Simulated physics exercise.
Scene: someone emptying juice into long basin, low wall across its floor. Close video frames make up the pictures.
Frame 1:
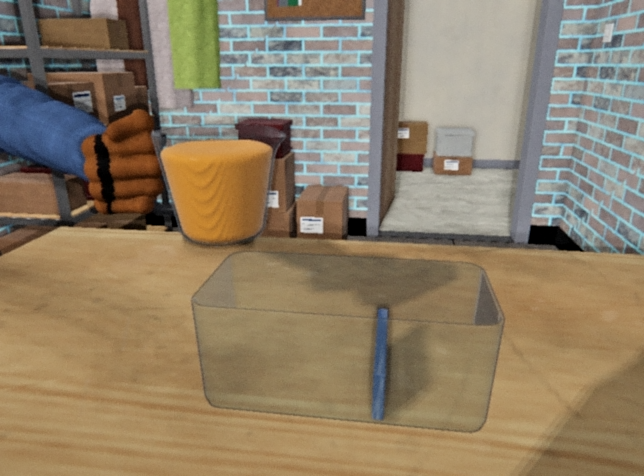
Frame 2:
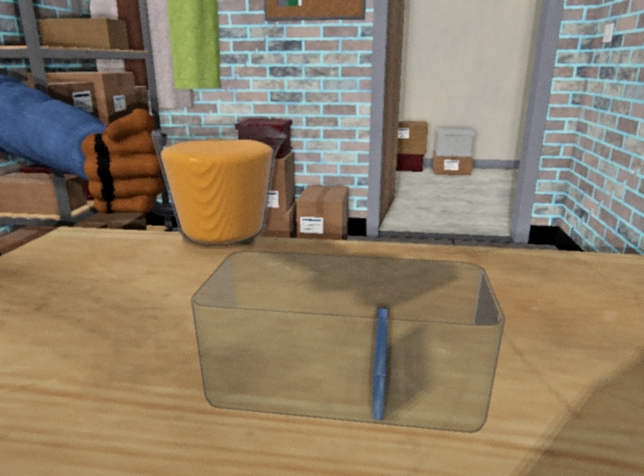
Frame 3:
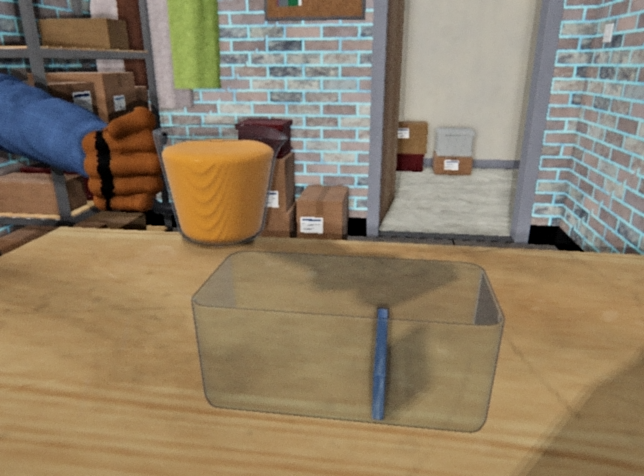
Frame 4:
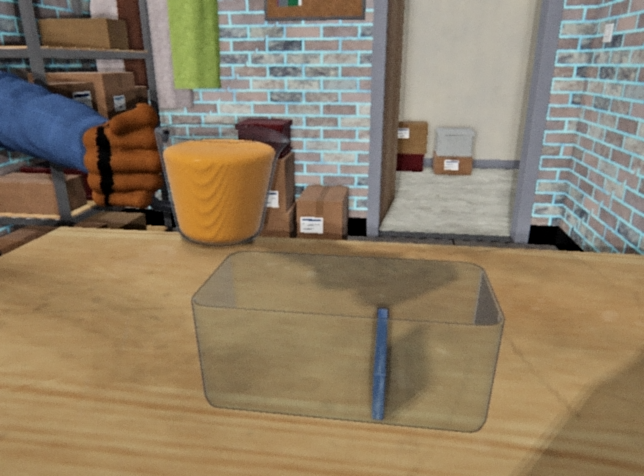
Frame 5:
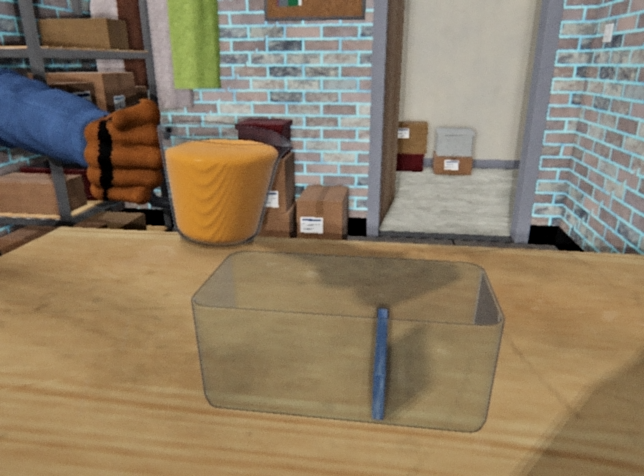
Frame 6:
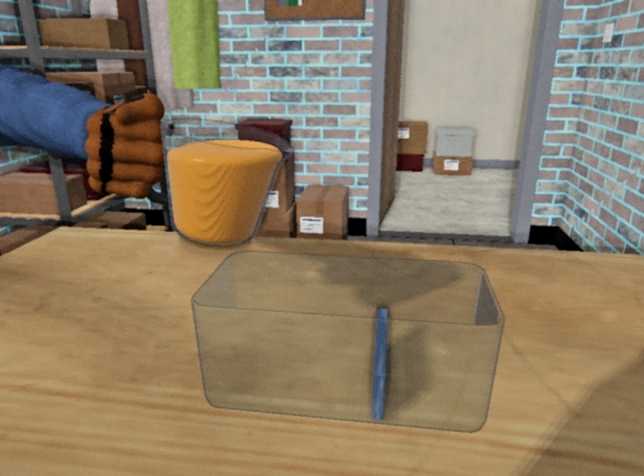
An orange-gloved hand in a blue sleeve, at the left, shifts slightly beside a clear cup of orange juice, which leans gradually to the right, its surface tilting against the walls. In front, a see-through long basin with a low blue wall across its floor sits still on a wooden table. The unmoving view faces a storeroom with brick walls, cardboard boxes, shelves and an open doorway.
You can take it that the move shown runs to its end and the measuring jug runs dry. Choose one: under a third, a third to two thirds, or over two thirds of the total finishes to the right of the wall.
Under a third finishes to the right of the wall.
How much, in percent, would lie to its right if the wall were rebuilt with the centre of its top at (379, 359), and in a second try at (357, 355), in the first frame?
First some 15, then 35 per cent.
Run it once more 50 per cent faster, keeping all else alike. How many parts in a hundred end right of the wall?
It comes to around 5 per cent.
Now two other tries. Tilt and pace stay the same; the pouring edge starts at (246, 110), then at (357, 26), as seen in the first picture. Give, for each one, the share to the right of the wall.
Roughly 5 per cent, and 75 per cent.
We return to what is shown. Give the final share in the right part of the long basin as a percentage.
About 5 per cent.
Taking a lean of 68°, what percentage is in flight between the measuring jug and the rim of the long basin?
Some 20 per cent.
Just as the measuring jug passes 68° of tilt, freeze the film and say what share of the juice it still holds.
Roughly 65 percent remains at that point.
A moment on, the measuring jug is tipped part way and 66 per cent is still to pour, 15 is left of the wall and 0 right of it.
Next, the measuring jug is tipped right over and 7 per cent is still to pour, 86 is left of the wall and 1 right of it.
Then the measuring jug is tipped right over and 0 per cent is still to pour, 96 is left of the wall and 3 right of it.
Later the measuring jug is tipped right over and 0 per cent is still to pour, 96 is left of the wall and 3 right of it.
Finally, 96 per cent lies left of the wall, 3 right of it and 2 outside.
